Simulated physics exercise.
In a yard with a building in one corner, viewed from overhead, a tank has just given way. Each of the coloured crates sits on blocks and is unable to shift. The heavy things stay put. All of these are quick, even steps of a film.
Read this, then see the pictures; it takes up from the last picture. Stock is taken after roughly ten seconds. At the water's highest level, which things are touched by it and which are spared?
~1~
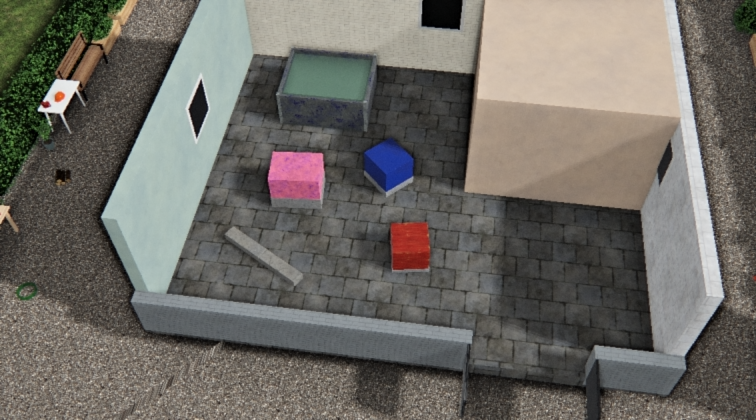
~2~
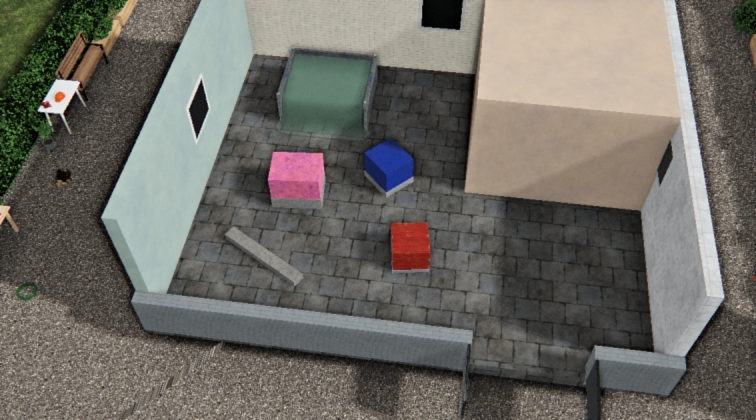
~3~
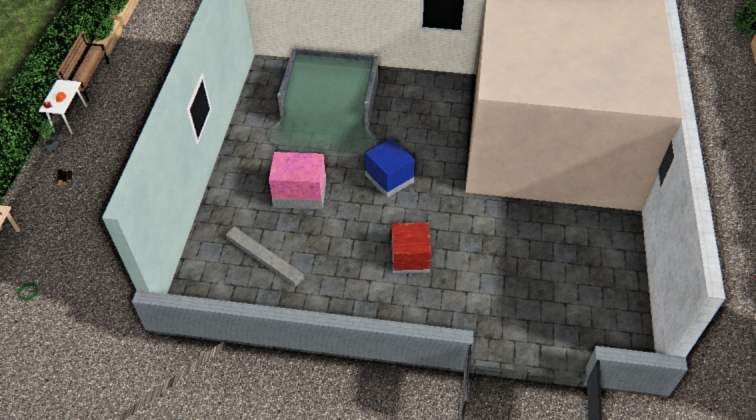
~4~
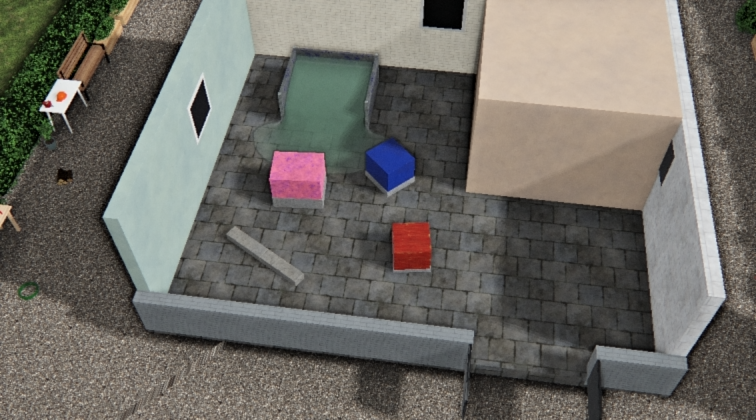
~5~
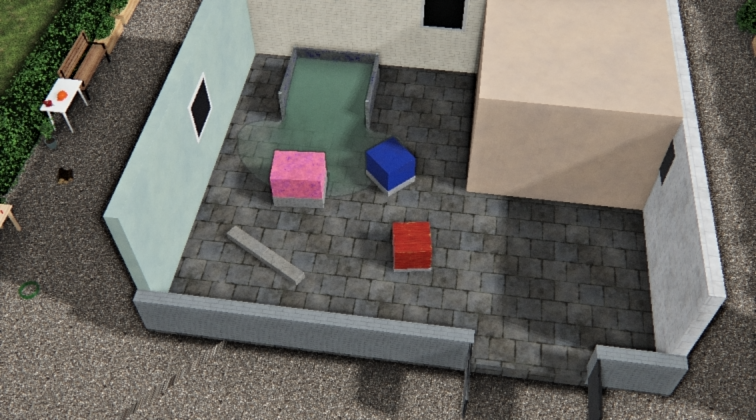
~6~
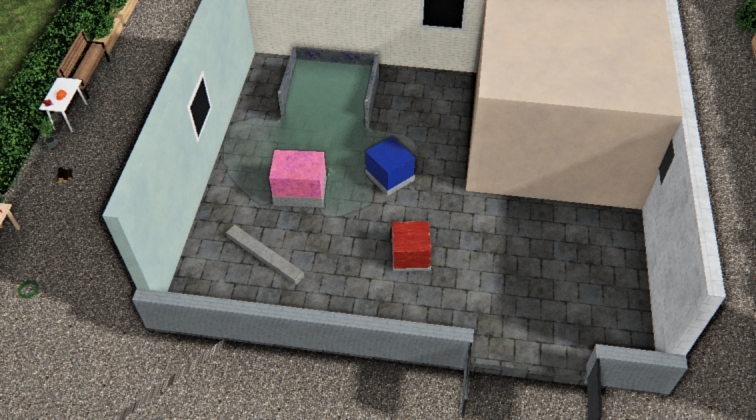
Going through them: The pink crate is touched; the red crate is touched; the blue crate is touched.
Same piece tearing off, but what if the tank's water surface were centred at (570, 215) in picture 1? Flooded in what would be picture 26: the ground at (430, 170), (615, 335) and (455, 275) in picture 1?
Taking the three spots in order: Bare, swamped, bare.
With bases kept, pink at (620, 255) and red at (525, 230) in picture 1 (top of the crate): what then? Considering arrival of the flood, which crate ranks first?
From the scene, I'd name the blue crate.
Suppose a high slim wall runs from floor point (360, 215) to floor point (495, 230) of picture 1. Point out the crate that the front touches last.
That would be the crate marked red.
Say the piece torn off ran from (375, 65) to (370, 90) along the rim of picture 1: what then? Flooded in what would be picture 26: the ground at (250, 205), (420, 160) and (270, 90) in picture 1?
Spared, then sodden, then spared.
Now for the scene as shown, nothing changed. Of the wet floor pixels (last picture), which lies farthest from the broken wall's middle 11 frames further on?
Approximate pixel: (439, 346).
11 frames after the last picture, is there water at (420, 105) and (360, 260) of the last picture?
First spot bare, second spot soaked.
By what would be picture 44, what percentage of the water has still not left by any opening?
Near 100 percent, give or take.
A moment on, water covers 25 % of the floor; the pink crate water round its plinth, the red crate water round its plinth, the blue crate water round its plinth.
Next, water covers 40 % of the floor; the pink crate water round its plinth, the red crate water round its plinth, the blue crate water round its plinth.
Then, water covers 65 % of the floor; the pink crate water round its plinth, the red crate water round its plinth, the blue crate water round its plinth.
Later, water covers 90 % of the floor; the pink crate water round its plinth, the red crate water round its plinth, the blue crate water round its plinth.
In the end, water covers 100 % of the floor; the pink crate was topped, the red crate was topped, the blue crate was topped.
